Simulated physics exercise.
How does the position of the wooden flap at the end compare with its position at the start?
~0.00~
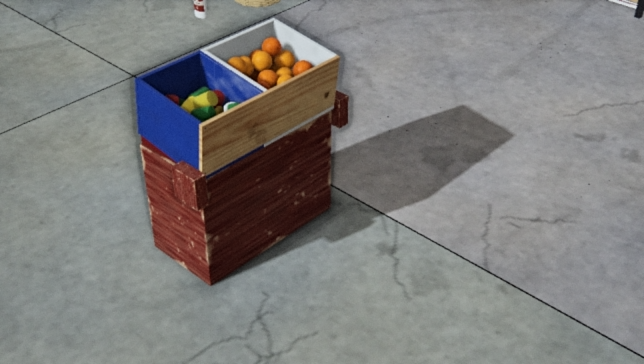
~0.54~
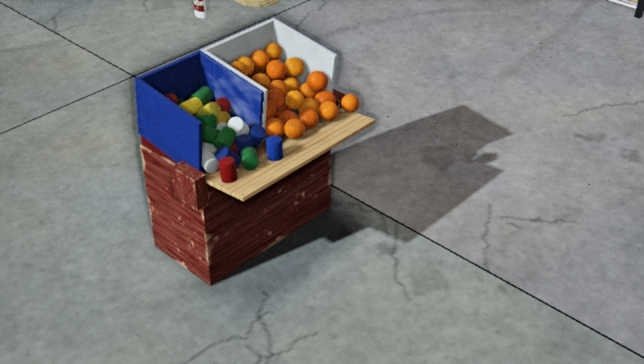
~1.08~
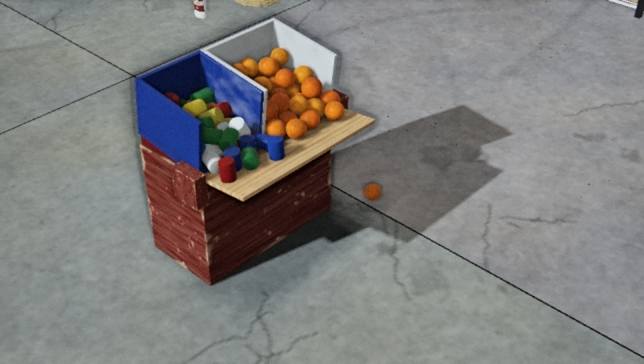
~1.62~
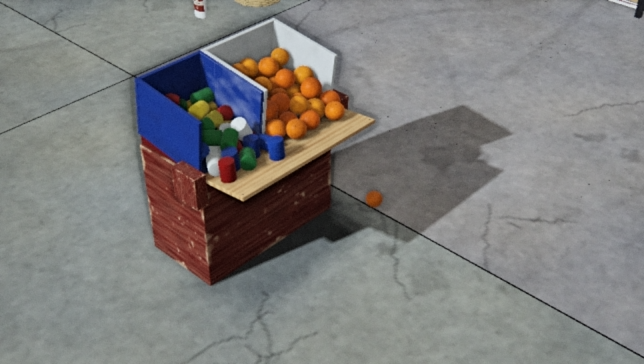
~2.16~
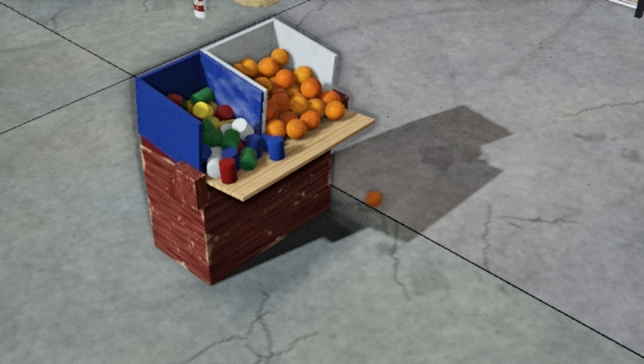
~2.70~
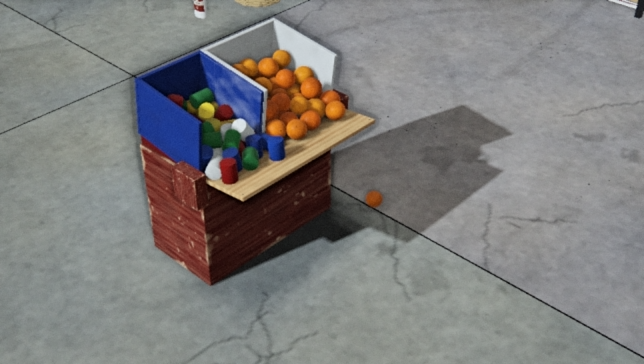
At the start the flap stands upright across the front of the bins, and at the end it lies lowered on its side, sticking outward.
On a cracked grey concrete floor, seen from above at an angle, a blue display bin and a white display bin sit side by side on a dark red wooden base. The blue bin on the left holds small jars in mixed colours, and the white one on the right holds oranges, all behind an upright wooden flap. The flap drops outward, and the oranges and jars spill forward onto it. One orange falls off to the right and lands on the floor. It comes to rest there in the shadow, while the rest stay in the bins and on the lowered flap.
